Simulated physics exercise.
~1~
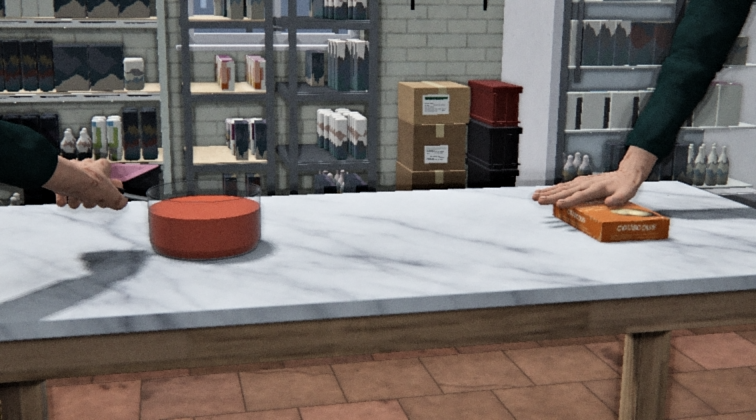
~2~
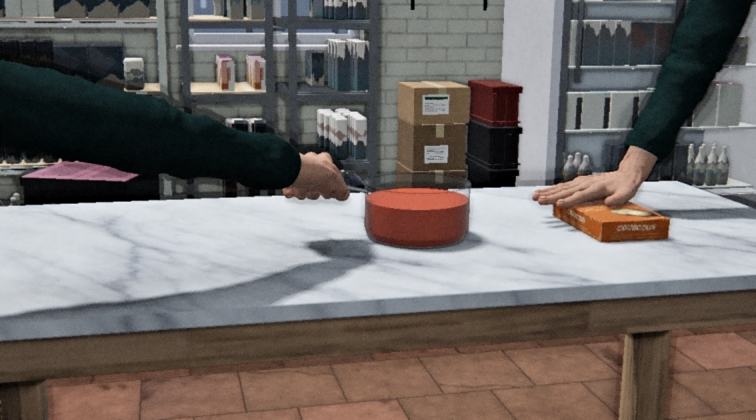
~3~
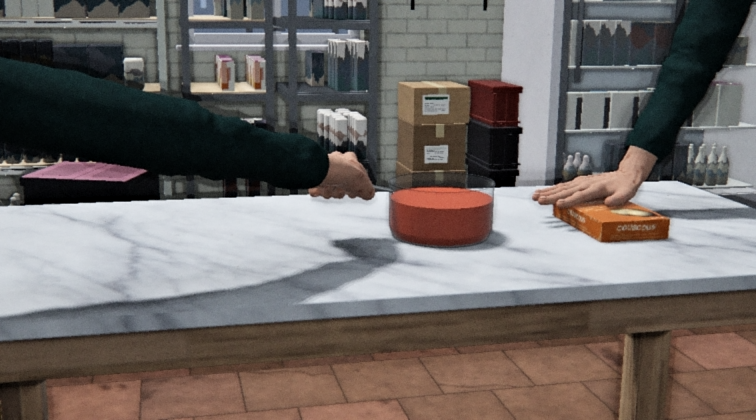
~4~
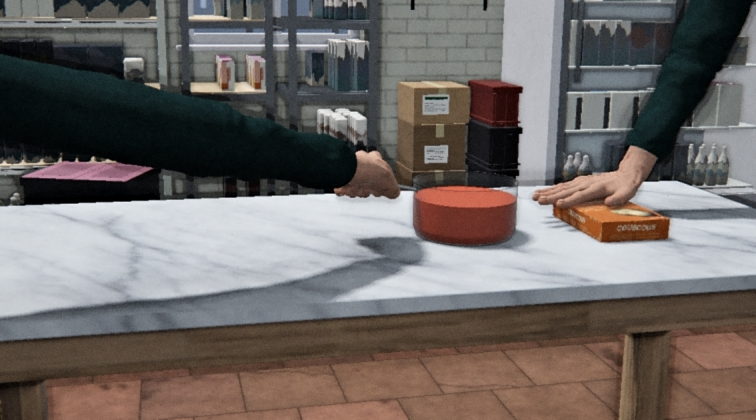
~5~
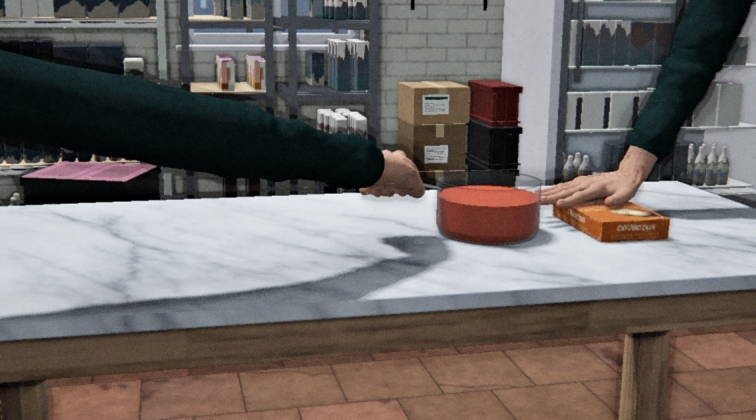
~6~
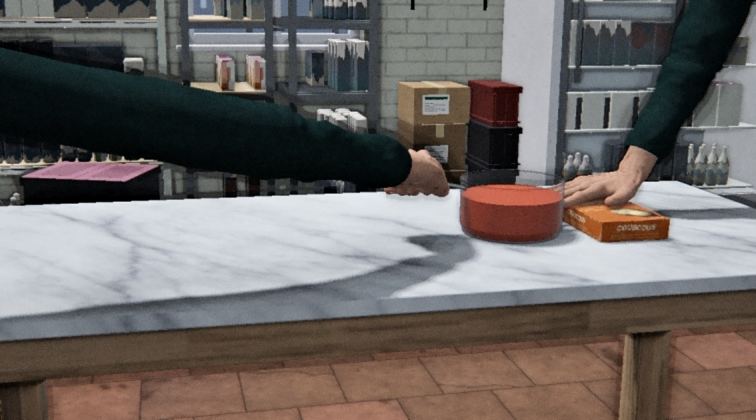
Glass saucepan of red liquid sliding rightward across a marble table, pushed by one hand while another rests on an orange packet.
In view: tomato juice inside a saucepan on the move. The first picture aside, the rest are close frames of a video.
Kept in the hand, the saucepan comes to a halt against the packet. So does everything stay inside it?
No, the liquid pours over.
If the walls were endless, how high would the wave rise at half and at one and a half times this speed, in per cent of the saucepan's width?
You'd see close to 15 per cent, and after that close to 55 per cent.
A moment on, the saucepan meets the packet.
Further on, the tomato juice surges up the wall; a puddle lies under it.
When it is over, the saucepan stands at the packet; a puddle lies under it.
